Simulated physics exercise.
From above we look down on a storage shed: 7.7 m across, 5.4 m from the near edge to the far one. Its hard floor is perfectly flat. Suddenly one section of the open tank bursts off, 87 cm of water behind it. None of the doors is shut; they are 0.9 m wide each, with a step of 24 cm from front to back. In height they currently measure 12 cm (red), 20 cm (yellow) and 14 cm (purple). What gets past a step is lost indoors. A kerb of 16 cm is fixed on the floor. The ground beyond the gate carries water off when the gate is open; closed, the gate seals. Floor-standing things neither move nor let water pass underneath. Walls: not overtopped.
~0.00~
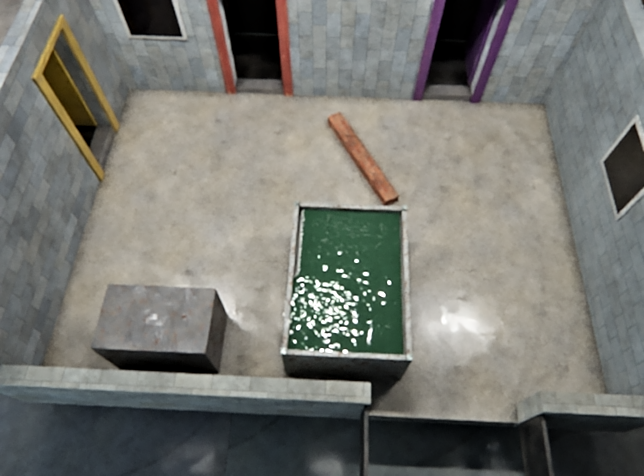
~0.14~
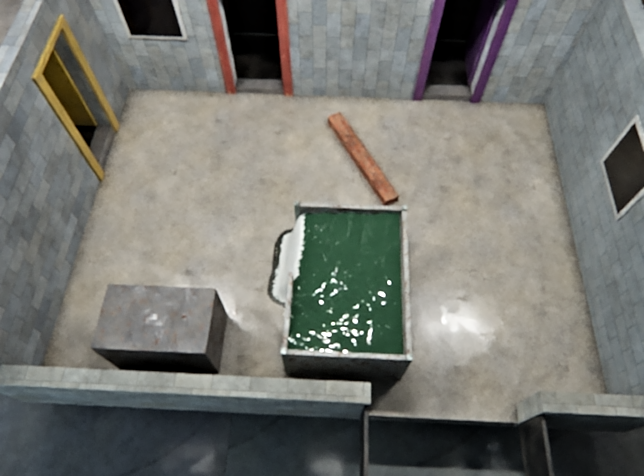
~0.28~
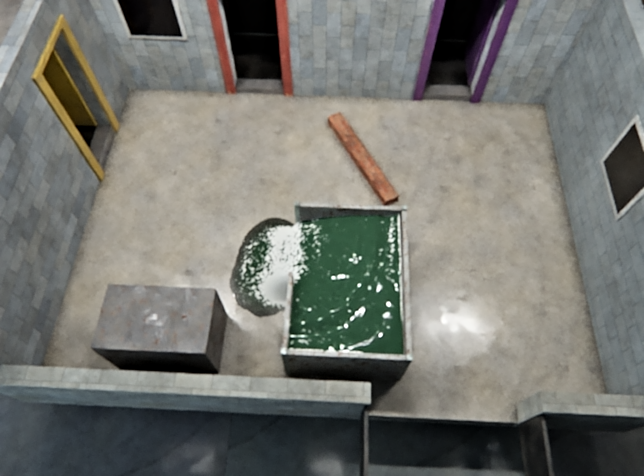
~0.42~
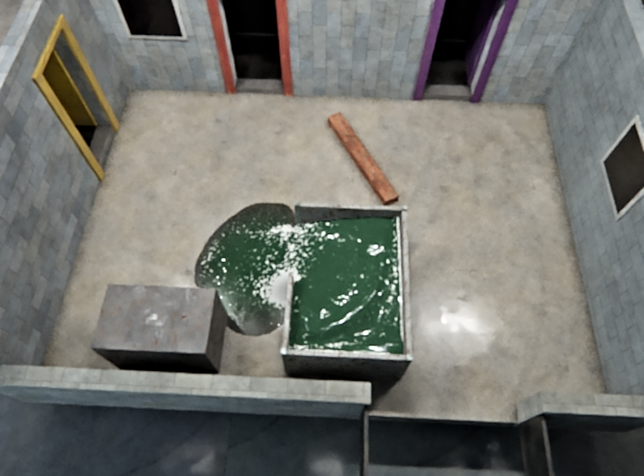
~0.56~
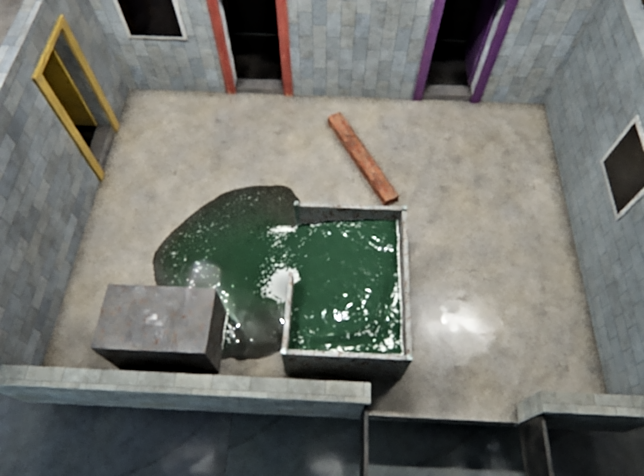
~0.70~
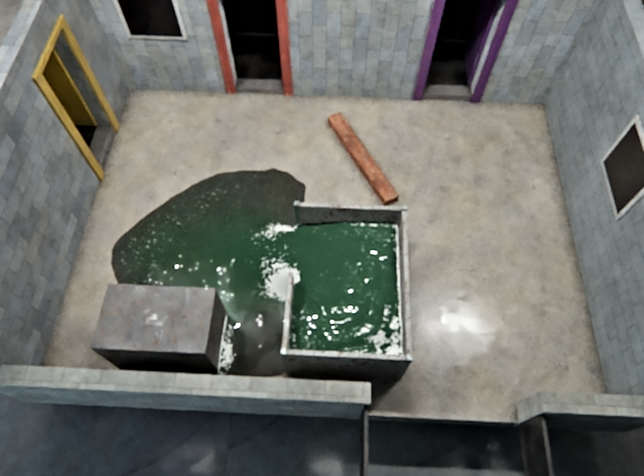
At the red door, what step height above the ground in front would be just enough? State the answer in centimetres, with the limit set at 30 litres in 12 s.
7 cm.
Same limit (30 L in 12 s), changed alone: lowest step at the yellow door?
The yellow one would have to be about 16 cm high.
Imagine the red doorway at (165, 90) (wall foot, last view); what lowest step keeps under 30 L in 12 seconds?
Around 24 cm would do it.
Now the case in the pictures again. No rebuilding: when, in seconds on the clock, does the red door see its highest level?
Peak time: Around 6.5 s.
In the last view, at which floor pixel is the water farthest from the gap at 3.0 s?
(128, 95).
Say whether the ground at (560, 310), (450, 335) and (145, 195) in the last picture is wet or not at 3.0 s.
Point 1: Bone dry; point 2: Bone dry; point 3: Awash.
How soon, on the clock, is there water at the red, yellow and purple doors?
Arrival times - red 2.2 s, yellow 1.3 s, purple 5.0 s.
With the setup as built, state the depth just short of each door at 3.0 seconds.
Lab note, cm: Red 3; yellow 17; purple 0.
After 1.4 s water covers 30 % of the floor, deepest (40 cm) near (69, 282); it has not reached the red door.
After 3.0 s water covers 40 % of the floor, deepest (32 cm) near (39, 380); 3 cm at the red door, 0 litres in over its 12 cm step.
After 12.0 s water covers 95 % of the floor, deepest (10 cm) near (39, 380); 7 cm at the red door, 0 litres in over its 12 cm step.
At the red door as built, the water arrived by 2.2 s and peaked near 12 cm at 6.6 s.
Run again over the same 12 s with other heights there, 42 litres in over 6 cm, 15 litres over 8 cm. The limit of 30 litres is kept from about 7 cm up.
